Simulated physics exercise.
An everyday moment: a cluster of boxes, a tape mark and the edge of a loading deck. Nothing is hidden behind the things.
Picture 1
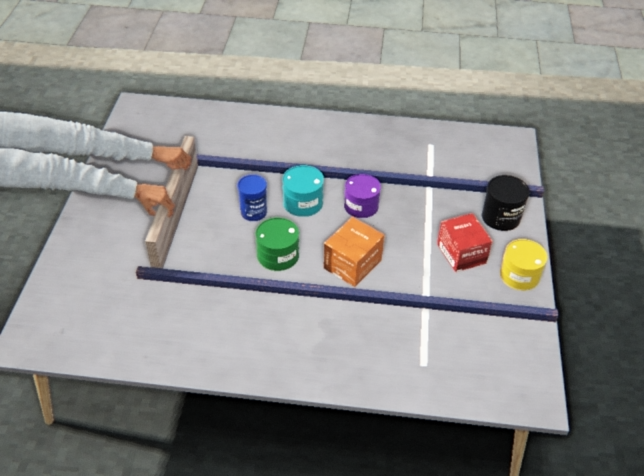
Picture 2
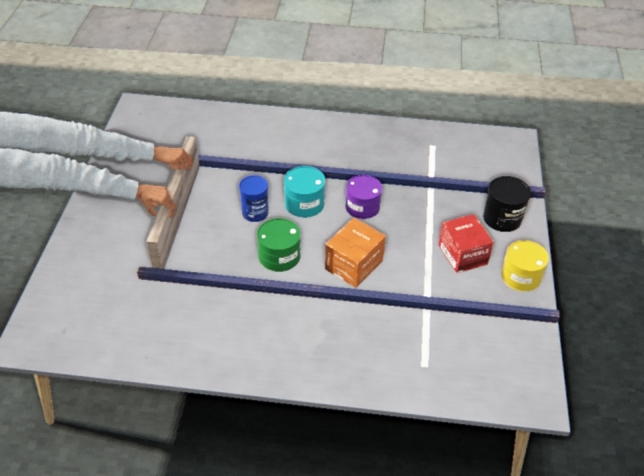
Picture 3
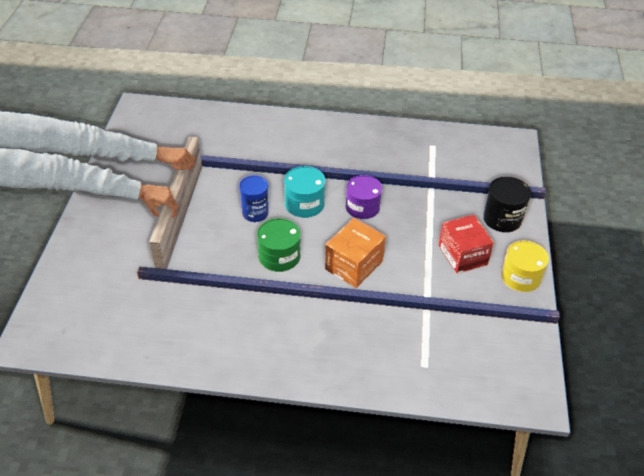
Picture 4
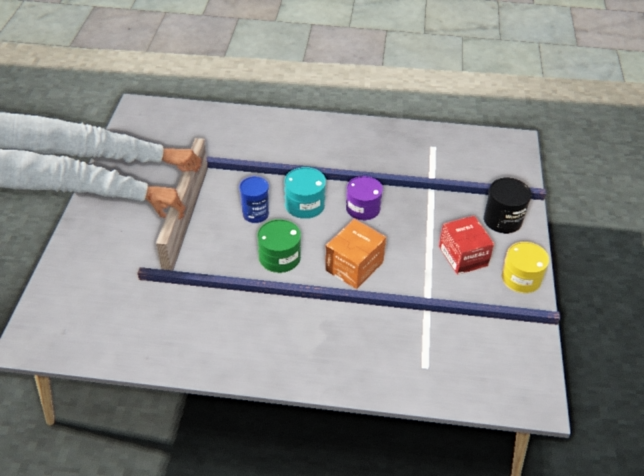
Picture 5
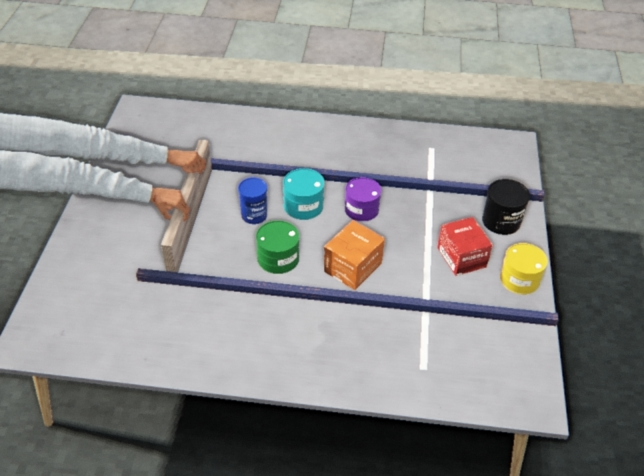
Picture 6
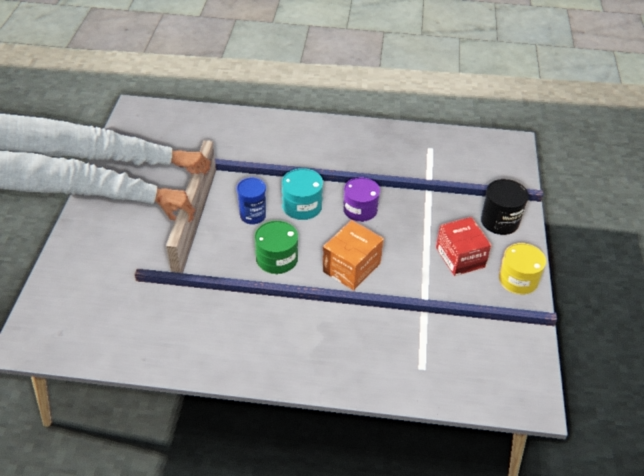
Two arms in pale sleeves reach in from the left, hands on an upright plank across a grey table on paving, seen from above at an angle. Between two dark blue rails sit blue, turquoise, purple and green containers and an orange box, with a red box, black pail and yellow canister beyond white tape. The hands slide the plank slightly rightward, touching nothing, while the view shifts barely.
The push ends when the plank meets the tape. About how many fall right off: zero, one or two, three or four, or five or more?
As it turns out, the number that fall off is zero.
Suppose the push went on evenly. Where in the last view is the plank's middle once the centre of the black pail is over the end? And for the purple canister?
For the black pail at (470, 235), for the purple canister at (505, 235).
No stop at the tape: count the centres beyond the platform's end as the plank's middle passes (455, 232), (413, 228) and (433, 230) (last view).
Place by place, 1, 0 and 0.
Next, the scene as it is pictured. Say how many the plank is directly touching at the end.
That makes 3.
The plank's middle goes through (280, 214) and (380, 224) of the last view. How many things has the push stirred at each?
At the one place 3, at the other 6.
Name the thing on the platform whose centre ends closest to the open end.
The yellow canister ends nearest.
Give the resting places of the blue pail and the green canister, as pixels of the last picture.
The blue pail stops around (443, 226); the green canister around (449, 269).
Soon after, none off yet; yellow canister at rest near (522, 269); black pail at rest near (504, 207); red box at rest near (463, 246).
At rest, the number that fall off is zero.
